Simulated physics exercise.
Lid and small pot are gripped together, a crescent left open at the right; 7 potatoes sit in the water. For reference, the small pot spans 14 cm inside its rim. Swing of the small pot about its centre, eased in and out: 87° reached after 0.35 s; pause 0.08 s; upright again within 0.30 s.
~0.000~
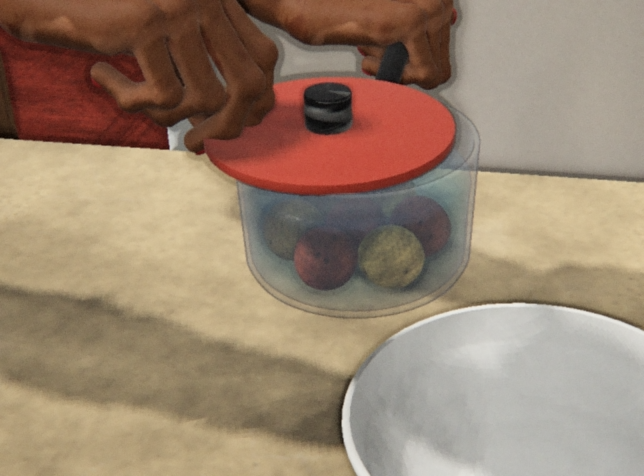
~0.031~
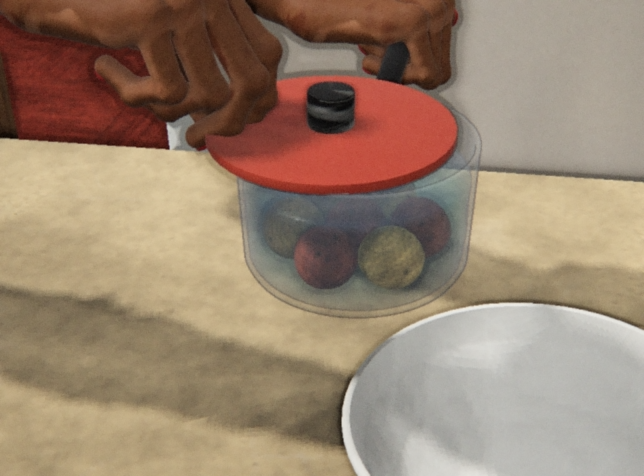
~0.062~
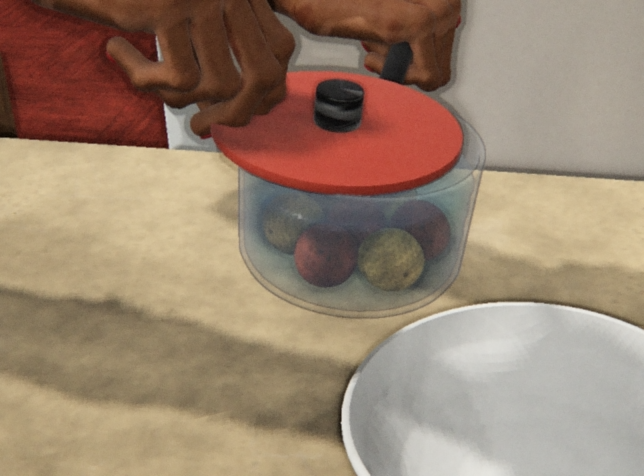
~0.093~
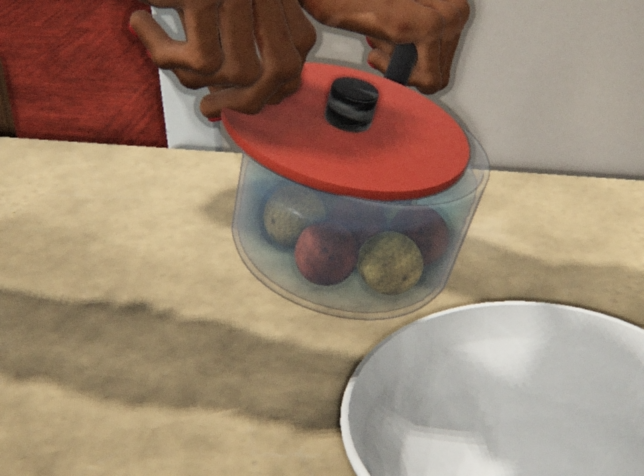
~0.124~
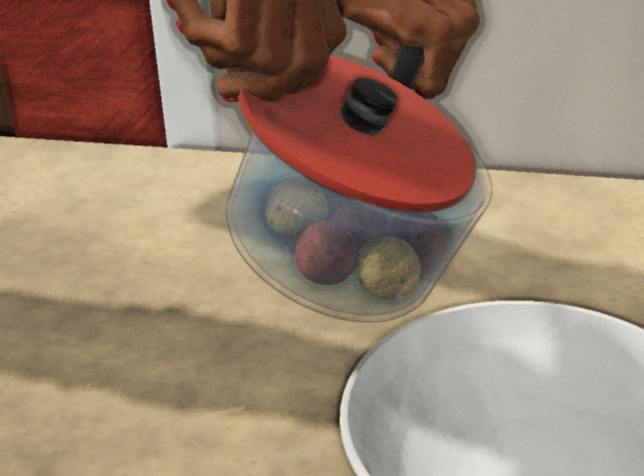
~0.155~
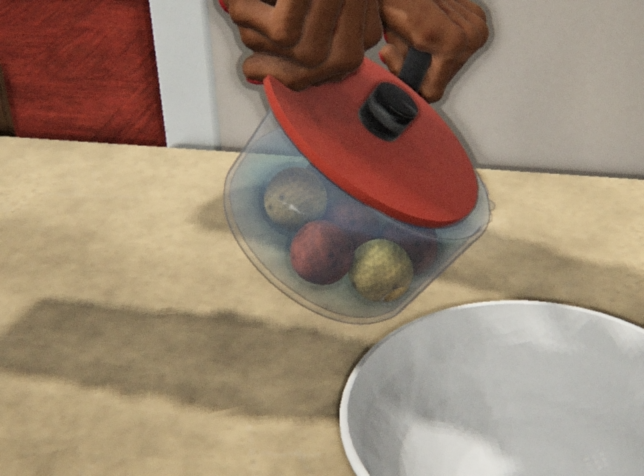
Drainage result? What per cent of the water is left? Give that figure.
I would say 40 per cent remains.
Then, 0.30 s in, the tilt is 83° and 79 per cent of the water is still in the small pot.
Then, 0.41 s in, the tilt is 87° and 62 per cent of the water is still in the small pot.
Then, 0.52 s in, the tilt is 69° and 47 per cent of the water is still in the small pot.
Then, 0.64 s in, the tilt is 18° and 40 per cent of the water is still in the small pot.
Finally, 40 per cent of the water is still in the small pot.
